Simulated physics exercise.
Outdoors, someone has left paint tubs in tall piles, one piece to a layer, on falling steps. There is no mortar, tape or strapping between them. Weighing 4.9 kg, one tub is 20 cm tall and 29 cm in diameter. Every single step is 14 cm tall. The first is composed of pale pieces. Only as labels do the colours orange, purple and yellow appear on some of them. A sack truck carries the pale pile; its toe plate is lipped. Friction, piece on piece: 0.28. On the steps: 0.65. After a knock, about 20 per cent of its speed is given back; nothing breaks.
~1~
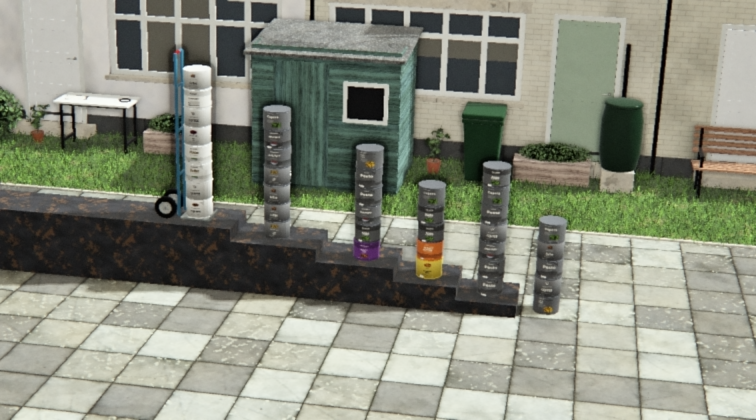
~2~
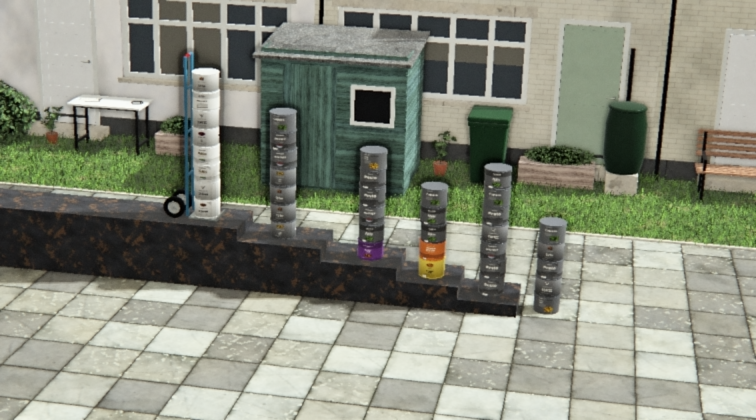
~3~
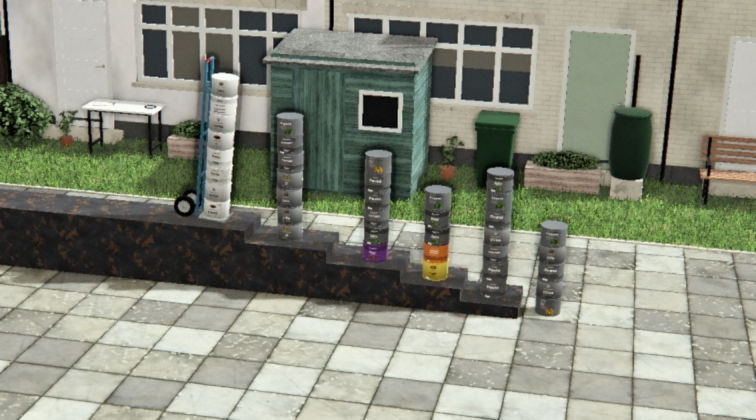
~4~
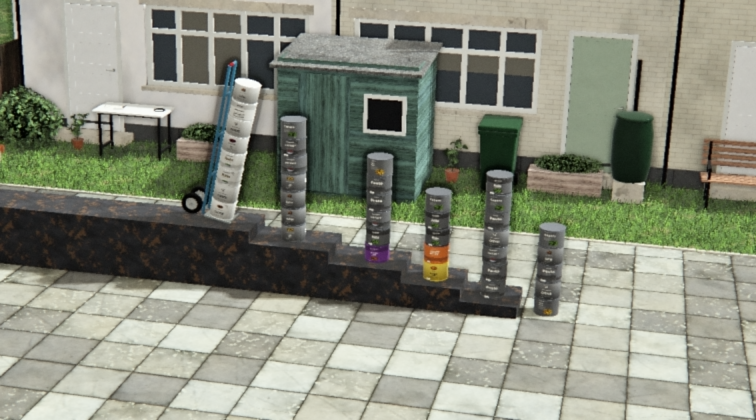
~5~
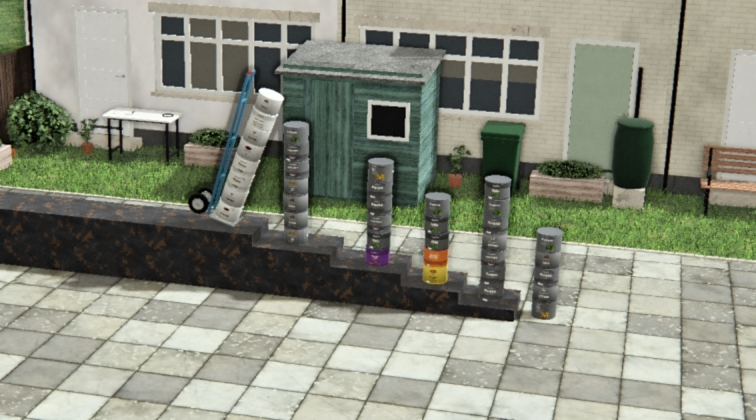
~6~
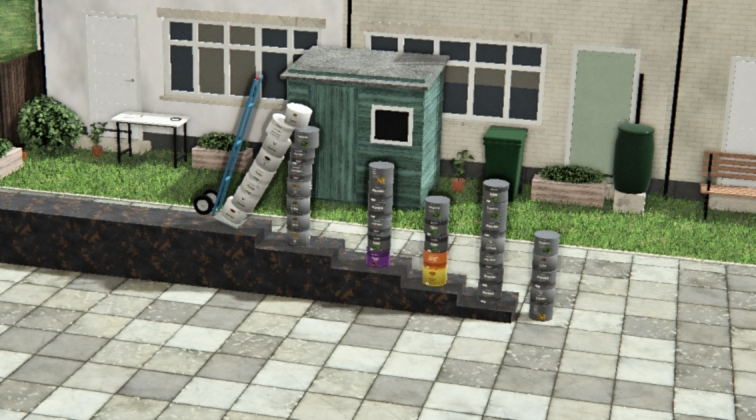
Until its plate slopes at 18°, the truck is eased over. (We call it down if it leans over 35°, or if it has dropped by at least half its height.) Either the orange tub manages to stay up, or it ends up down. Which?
It ends up down.
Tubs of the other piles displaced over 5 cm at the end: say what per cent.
Share: 85 in a hundred.
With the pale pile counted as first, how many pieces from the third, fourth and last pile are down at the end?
Counting each pile, the third has 4, the fourth 4 and the last 5.
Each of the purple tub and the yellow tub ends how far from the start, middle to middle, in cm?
Purple shifts 0 cm and yellow shifts 0 cm.
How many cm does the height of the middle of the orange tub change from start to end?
At the end it is roughly 35 cm lower than at the start.
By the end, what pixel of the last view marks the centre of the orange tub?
It ends up at about (471, 297) in the last picture.
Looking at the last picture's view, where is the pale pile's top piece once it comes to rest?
Look for the top piece around pixel (696, 368).
Then, 0.64 s past the last view, 8 of the pale pile down; 5 of the 30 other tubs down; orange tub unmoved.
Then, 1.70 s past the last view, 7 of the pale pile down; 10 of the 30 other tubs down; orange tub 21° from how it stood.
Then, 2.66 s past the last view, 7 of the pale pile down; 23 of the 30 other tubs down; orange tub 74° from how it stood, 14 cm lower.
Then, 3.80 s past the last view, 7 of the pale pile down; 23 of the 30 other tubs down; orange tub upside down.
In the end, 7 of the pale pile down; 23 of the 30 other tubs down; orange tub upside down; yellow tub unmoved; purple tub unmoved. From the last view, middles, orange tub near (471, 297), yellow tub near (435, 274).
